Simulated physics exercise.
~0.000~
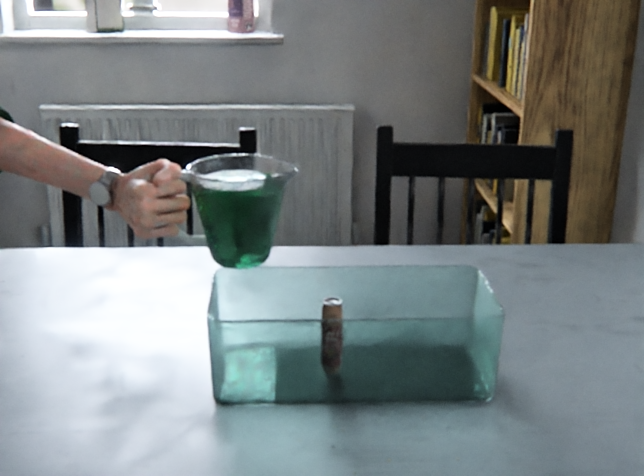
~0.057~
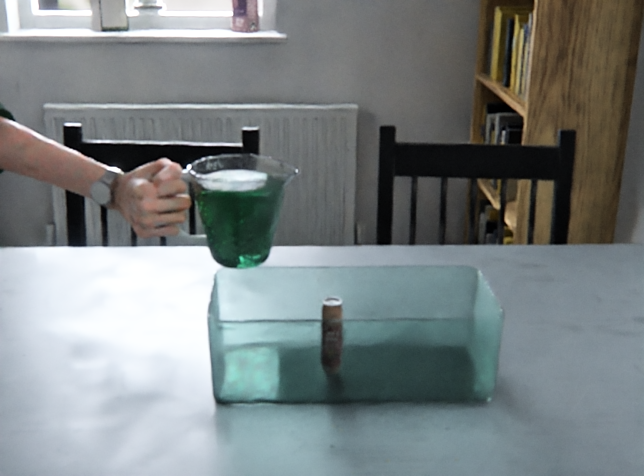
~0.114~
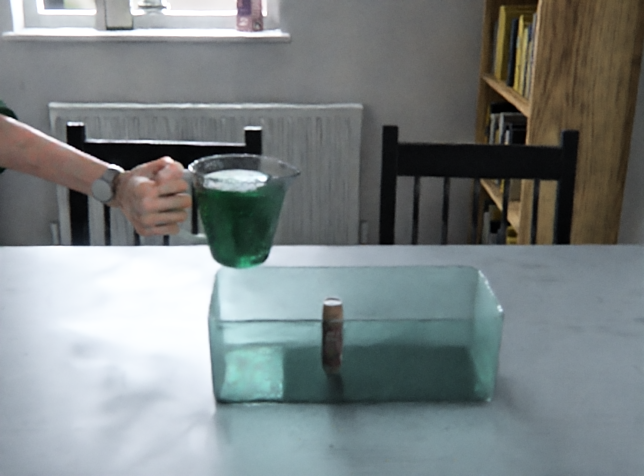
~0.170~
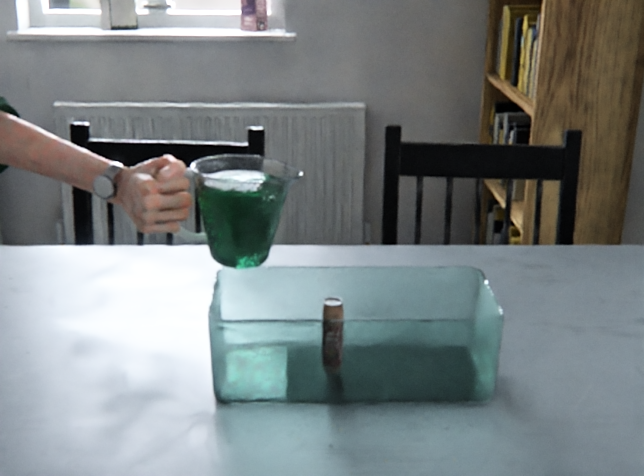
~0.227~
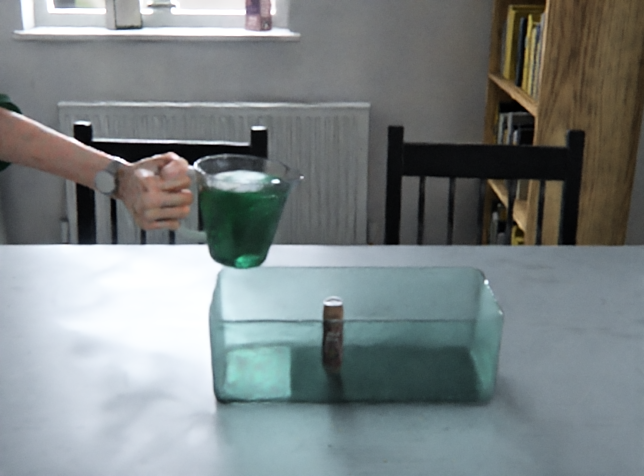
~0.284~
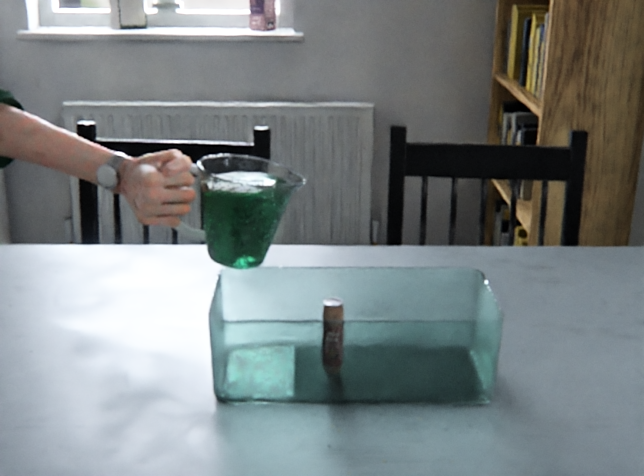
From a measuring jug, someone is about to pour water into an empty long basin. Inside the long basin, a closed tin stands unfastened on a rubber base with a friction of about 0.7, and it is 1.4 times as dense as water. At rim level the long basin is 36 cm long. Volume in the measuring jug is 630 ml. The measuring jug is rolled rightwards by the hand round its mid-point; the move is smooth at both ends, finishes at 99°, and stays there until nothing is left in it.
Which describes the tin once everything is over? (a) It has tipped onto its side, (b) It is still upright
The answer is a.
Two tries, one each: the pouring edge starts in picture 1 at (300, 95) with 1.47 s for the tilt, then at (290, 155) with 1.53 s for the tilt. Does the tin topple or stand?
In the first try it remains standing; in the second it comes down.
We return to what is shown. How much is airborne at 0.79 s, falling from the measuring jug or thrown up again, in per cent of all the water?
Roughly 14 %.
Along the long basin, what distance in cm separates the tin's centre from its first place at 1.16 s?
The tin is about 0 cm from where it started.
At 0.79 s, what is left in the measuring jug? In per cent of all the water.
Close to 78 percent of the liquid remains at that time.
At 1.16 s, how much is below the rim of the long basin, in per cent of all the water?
The fraction sits near 66 in a hundred.
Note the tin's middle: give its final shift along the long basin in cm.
Roughly 6.5 cm.
Then, 0.79 s in, the tilt is 55° and 77 per cent is still to pour; the tin stands where it began.
Then, 1.16 s in, the tilt is 89° and 23 per cent is still to pour; the tin stands where it began.
Then, 1.55 s in, the tilt is 99° and 0 per cent is still to pour; the tin leans 20°.
Then, 1.97 s in, the tilt is 99° and 0 per cent is still to pour; the tin lies on its side.
Finally, the tin lies on its side.
